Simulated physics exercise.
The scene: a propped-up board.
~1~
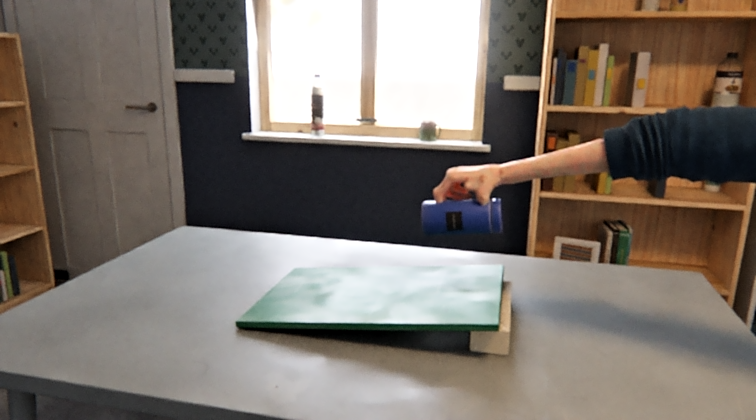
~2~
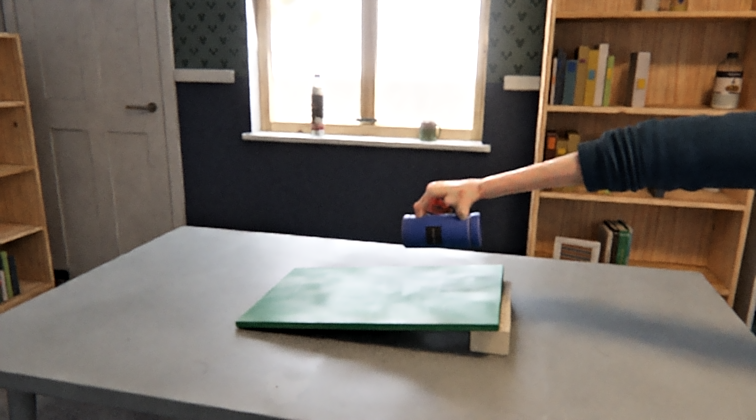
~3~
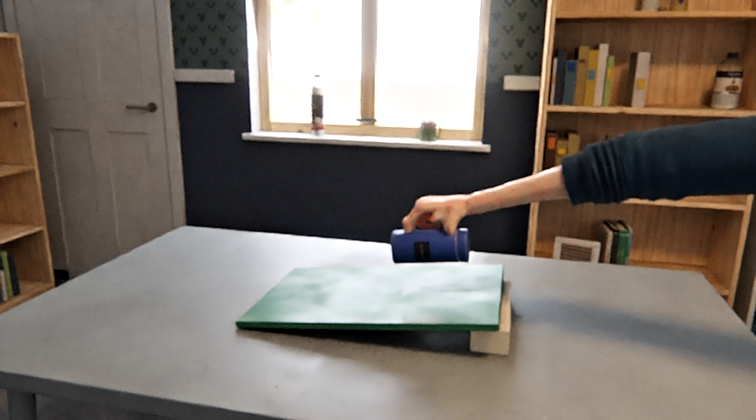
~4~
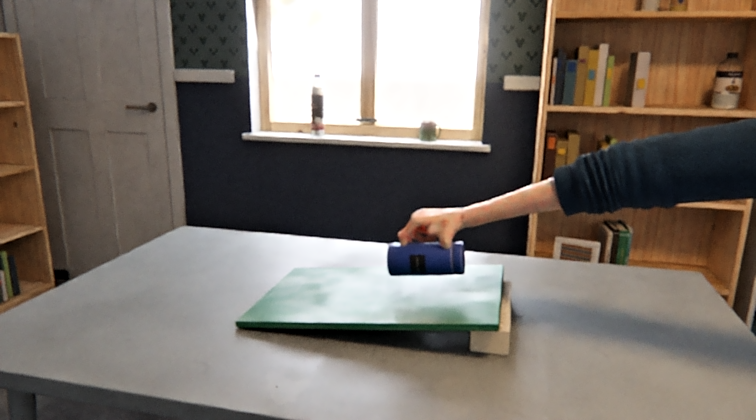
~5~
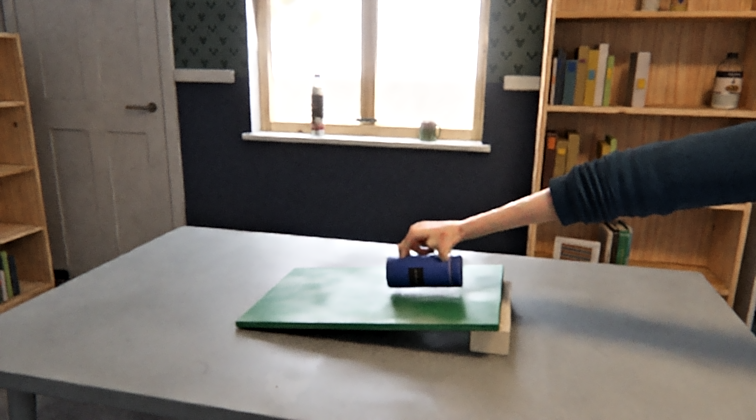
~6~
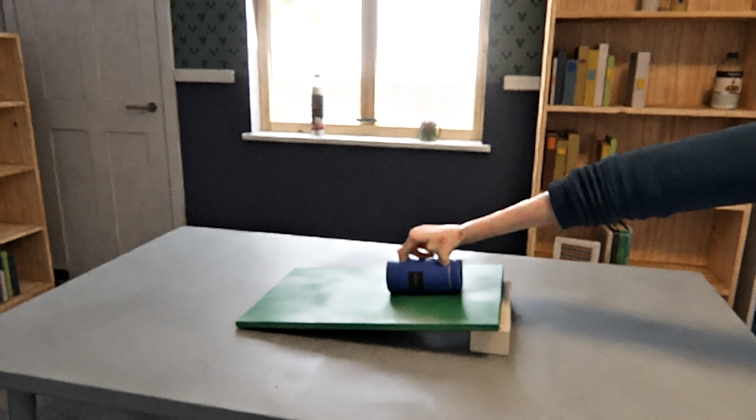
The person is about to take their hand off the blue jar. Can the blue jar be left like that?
In the end the blue jar stays where it is put.
Then, 0.20 s after the last picture, nothing has stirred.
Then, 0.40 s after the last picture, blue jar resting near (425, 276).
At rest, it is in place. Seen from the same camera at the end, blue jar near (424, 276). The blue jar keeps its place.
